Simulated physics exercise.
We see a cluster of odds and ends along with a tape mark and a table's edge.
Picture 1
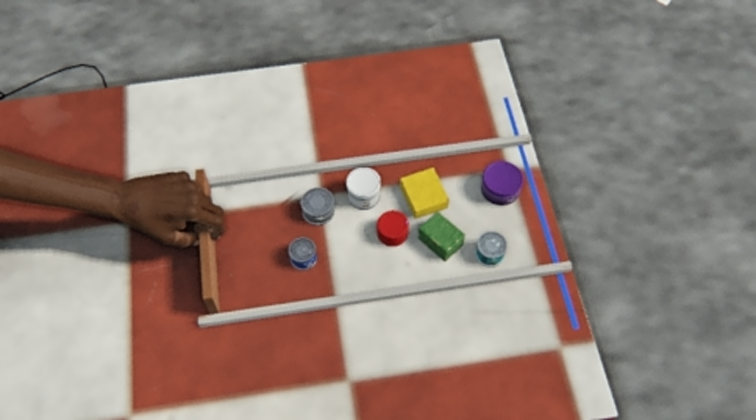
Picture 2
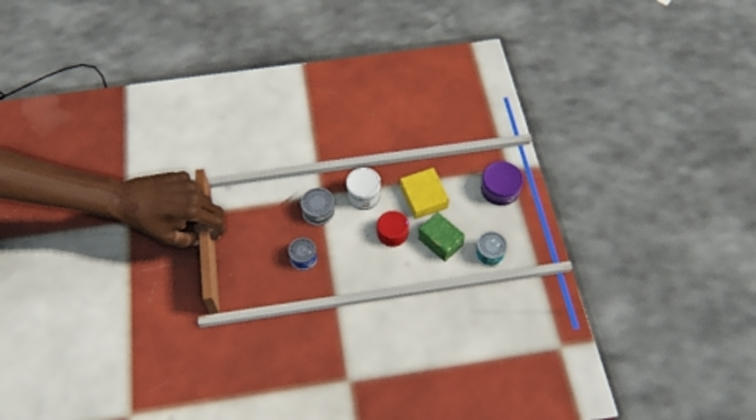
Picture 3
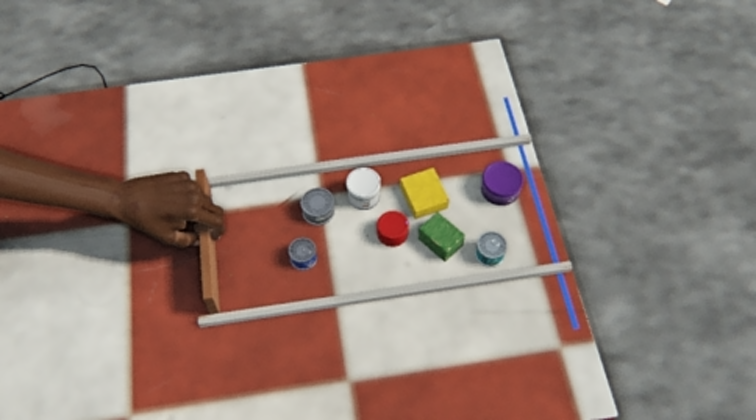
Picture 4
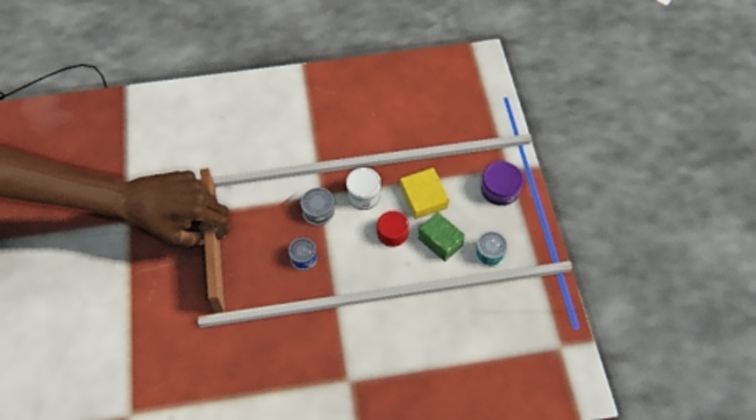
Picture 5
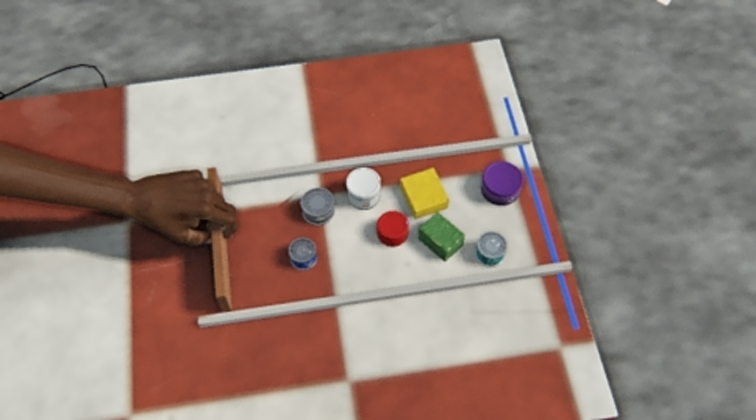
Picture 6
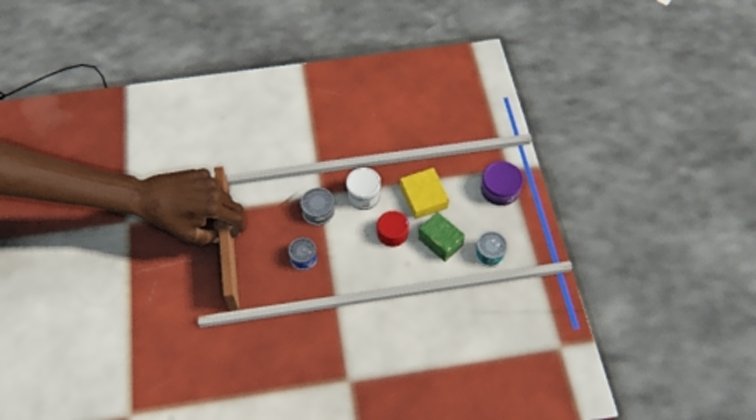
A hand gripping an upright wooden board, seen from above at a slight tilt on a red-and-white checked surface with grey beyond, first stays still, then slides the board a short way right between two pale rails. Ahead of it sit grey, blue and white pots, a red lid, yellow and green blocks, a turquoise tin and a purple tub near a blue tape line. These objects stay still, untouched by the board, and the camera does not move.
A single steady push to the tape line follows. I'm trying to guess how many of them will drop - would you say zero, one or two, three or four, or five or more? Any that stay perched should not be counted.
Gone: Upward of four.
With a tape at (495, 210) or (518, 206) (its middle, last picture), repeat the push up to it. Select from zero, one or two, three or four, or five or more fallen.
1 or 2; three to four.
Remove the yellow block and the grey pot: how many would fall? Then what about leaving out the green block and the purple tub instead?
The count is 5 in one try and 5 in the other, in that order.
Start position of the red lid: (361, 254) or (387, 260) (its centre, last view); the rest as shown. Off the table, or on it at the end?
In order, the object goes off, then goes off.
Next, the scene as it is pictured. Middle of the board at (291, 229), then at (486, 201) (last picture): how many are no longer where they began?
The counts are 1 and 8.
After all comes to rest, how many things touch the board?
1 are in contact with it.
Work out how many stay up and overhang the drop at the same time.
That'd be 1.
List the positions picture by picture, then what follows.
In the first frame, purple tub (502, 184); turquoise tin (491, 249); green block (441, 237); board (207, 240); tape (538, 203).
In the second frame, turquoise tin (491, 249); white pot (364, 189).
In the third frame, green block (441, 237); grey pot (318, 206).
In the fourth frame, purple tub (502, 184); red lid (393, 229).
In the fifth frame, turquoise tin (491, 249); yellow block (424, 193).
In the sixth frame, purple tub (502, 184); turquoise tin (491, 249); green block (441, 237); board (226, 238); tape (538, 203).
Soon after, none off yet; purple tub at rest near (502, 184); turquoise tin at rest near (491, 249); green block at rest near (441, 237).
In the end, the number that fall off is five or more; gone, grey pot, white pot, red lid, yellow block, green block, turquoise tin and purple tub.
